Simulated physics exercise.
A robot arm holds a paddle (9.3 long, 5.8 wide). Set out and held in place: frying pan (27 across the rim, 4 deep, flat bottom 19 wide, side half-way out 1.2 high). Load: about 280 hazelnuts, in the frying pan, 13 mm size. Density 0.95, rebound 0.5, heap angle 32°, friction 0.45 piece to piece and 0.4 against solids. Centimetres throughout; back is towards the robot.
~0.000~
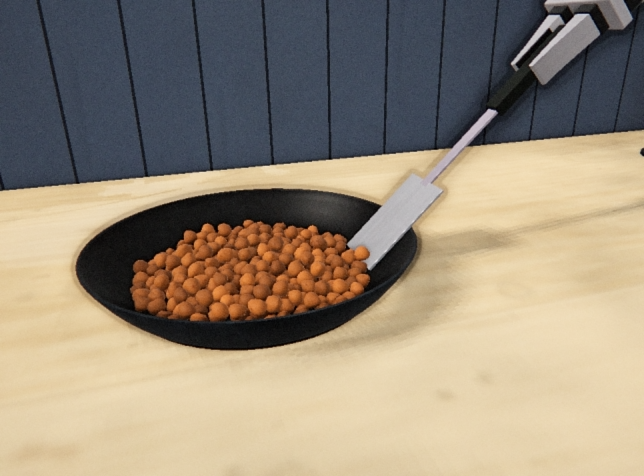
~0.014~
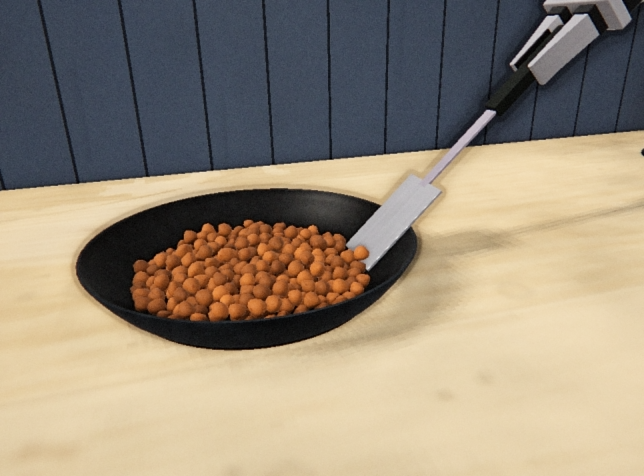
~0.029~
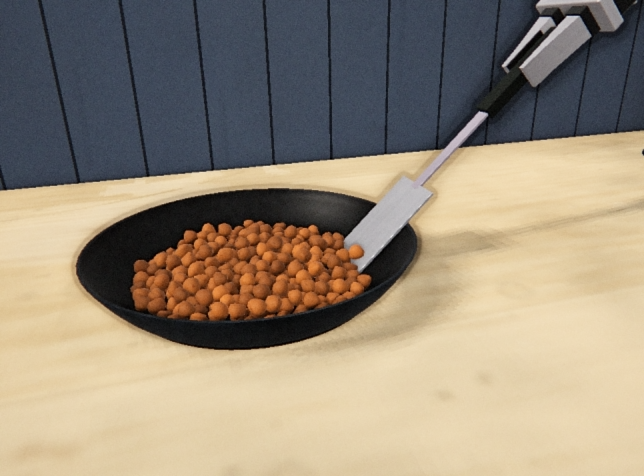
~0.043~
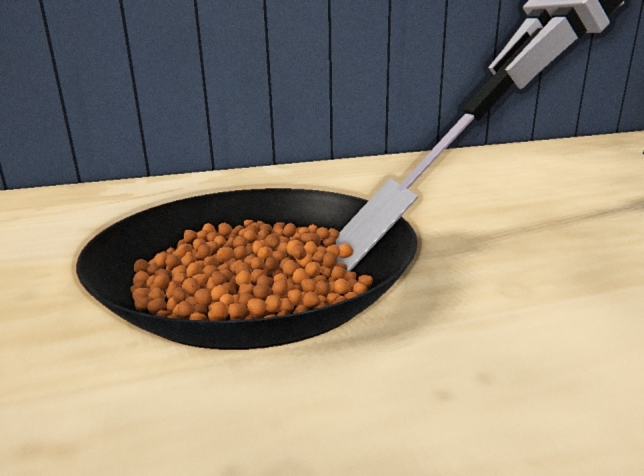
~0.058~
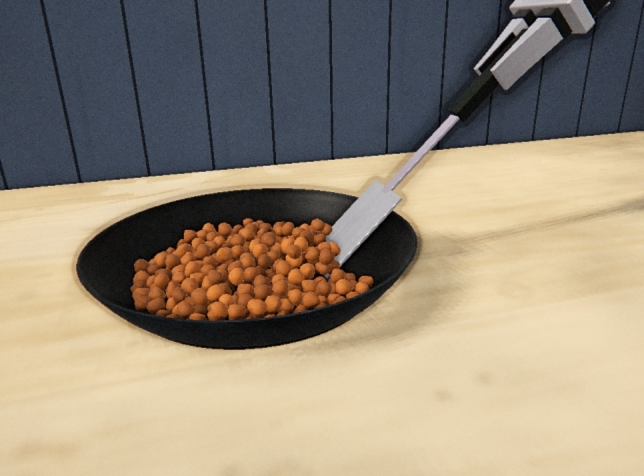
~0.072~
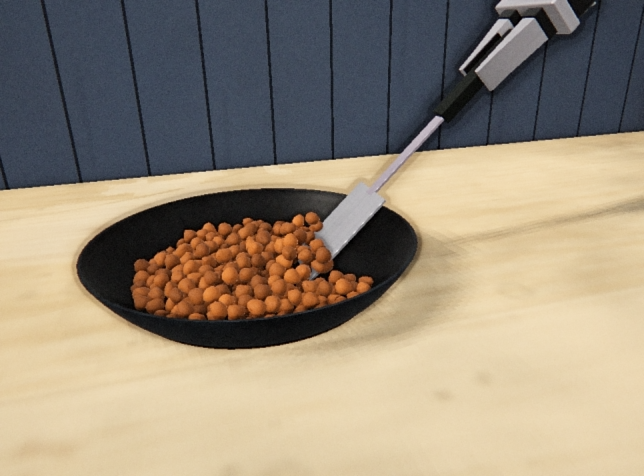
A robot arm pushes a paddle leftward through the heap of hazelnuts in a black frying pan.
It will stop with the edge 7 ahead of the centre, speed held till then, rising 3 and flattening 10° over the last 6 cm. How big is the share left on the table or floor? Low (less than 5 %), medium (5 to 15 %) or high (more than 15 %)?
On the table or floor the share is medium, 5 to 15 %.
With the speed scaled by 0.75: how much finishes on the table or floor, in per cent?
About 5 per cent.
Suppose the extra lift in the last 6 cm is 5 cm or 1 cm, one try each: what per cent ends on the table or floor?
Some 15 and 0 per cent.
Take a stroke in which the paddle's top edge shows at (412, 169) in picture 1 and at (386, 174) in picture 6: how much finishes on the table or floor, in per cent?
Some 0 per cent.
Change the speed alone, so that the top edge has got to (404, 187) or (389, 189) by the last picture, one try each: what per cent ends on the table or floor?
About 0 and 0 per cent.
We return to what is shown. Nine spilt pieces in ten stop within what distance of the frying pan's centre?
Some 55 cm.
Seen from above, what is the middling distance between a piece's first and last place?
Roughly 2 cm.
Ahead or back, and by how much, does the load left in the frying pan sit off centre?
Roughly 3.5 cm ahead.
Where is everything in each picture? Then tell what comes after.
The first frame shows paddle top edge at (428, 182), sloping 44°; upper third of the load around (249, 260), from x 140 to 365, top at y 225; 280 in the frying pan.
The second frame shows paddle top edge at (426, 182), sloping 44°; upper third of the load around (249, 260), from x 140 to 365, top at y 225.
The third frame shows paddle top edge at (418, 184), sloping 44°; upper third of the load around (253, 260), from x 140 to 365, top at y 225.
The fourth frame shows paddle top edge at (404, 187), sloping 44°; upper third of the load around (259, 255), from x 140 to 365, top at y 225.
The fifth frame shows paddle top edge at (389, 189), sloping 44°; upper third of the load around (257, 255), from x 140 to 365, top at y 225.
The sixth frame shows paddle top edge at (373, 191), sloping 44°; upper third of the load around (260, 255), from x 140 to 365, top at y 220; 280 in the frying pan.
After 0.11 s, sloping 44°, highest piece 6 above the table; 280 in the frying pan.
After 0.14 s, sloping 40°, highest piece 7 above the table; 280 in the frying pan.
After 0.36 s, sloping 34°, highest piece 5 above the table; 258 in the frying pan, 22 on the table or floor.
After 1.41 s, sloping 34°, highest piece 4 above the table; 258 in the frying pan, 22 on the table or floor.
At rest, 258 in the frying pan, 22 on the table or floor. That is 8 % on the table or floor.
